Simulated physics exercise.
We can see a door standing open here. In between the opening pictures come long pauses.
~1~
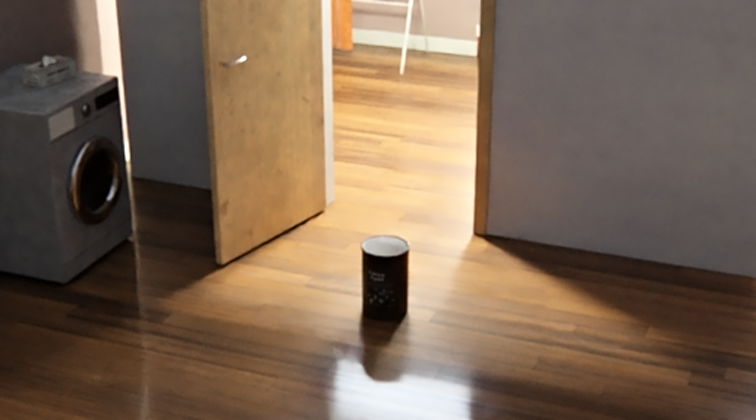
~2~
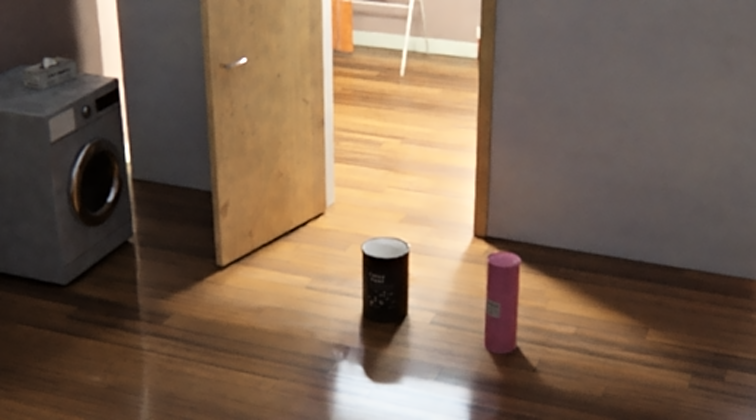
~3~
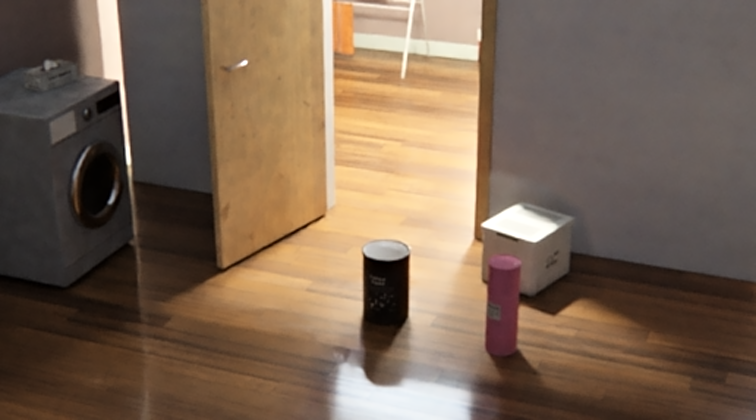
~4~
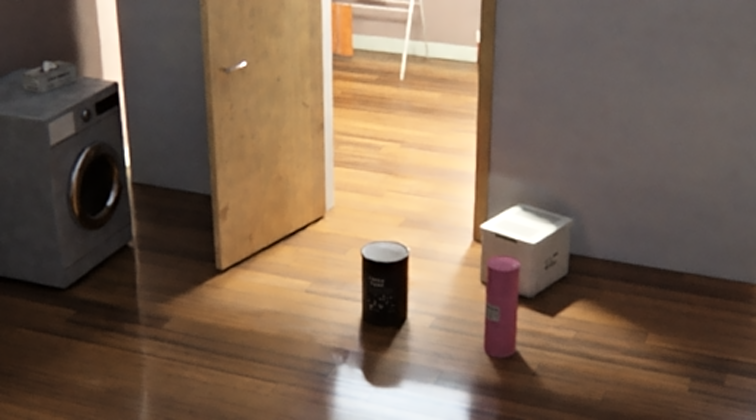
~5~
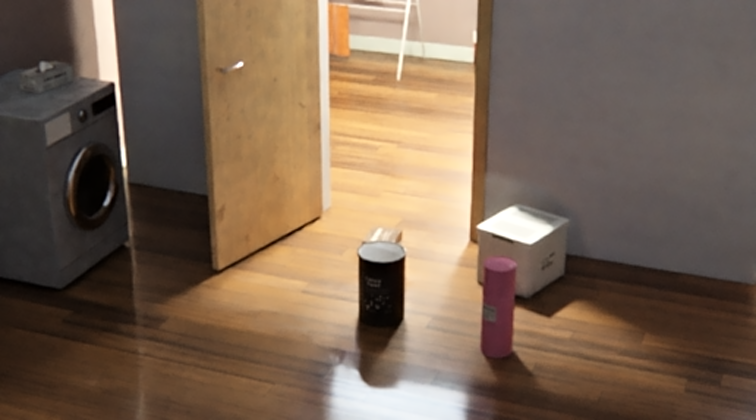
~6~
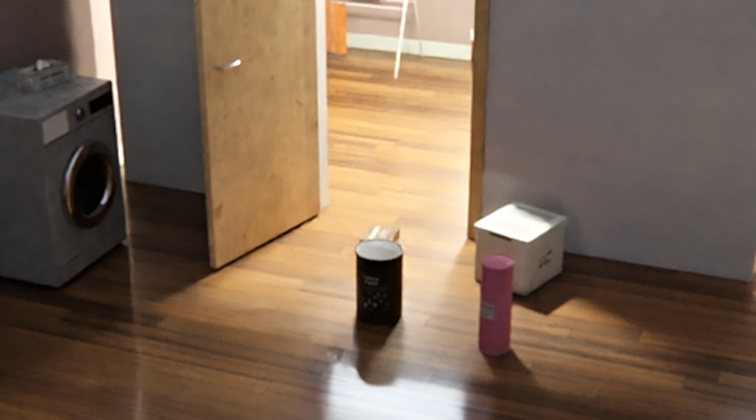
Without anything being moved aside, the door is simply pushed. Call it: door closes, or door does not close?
Door closes.
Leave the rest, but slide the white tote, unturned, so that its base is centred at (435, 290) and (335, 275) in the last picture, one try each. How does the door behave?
First try: It shuts; second try: It jams.
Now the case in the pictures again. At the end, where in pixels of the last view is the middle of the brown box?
Roughly (442, 209).
Then, 0.90 s later than the last frame, door at 65°.
Then, 1.40 s later than the last frame, door at 27°; brown box moved about its own width near (403, 232).
Then, 1.70 s later than the last frame, door at 4°; brown box moved well along near (430, 220).
When it is over, door at 0°; moved from the start, brown box; the other 3 as before. End places, in pixels of the last picture, brown box near (442, 209).
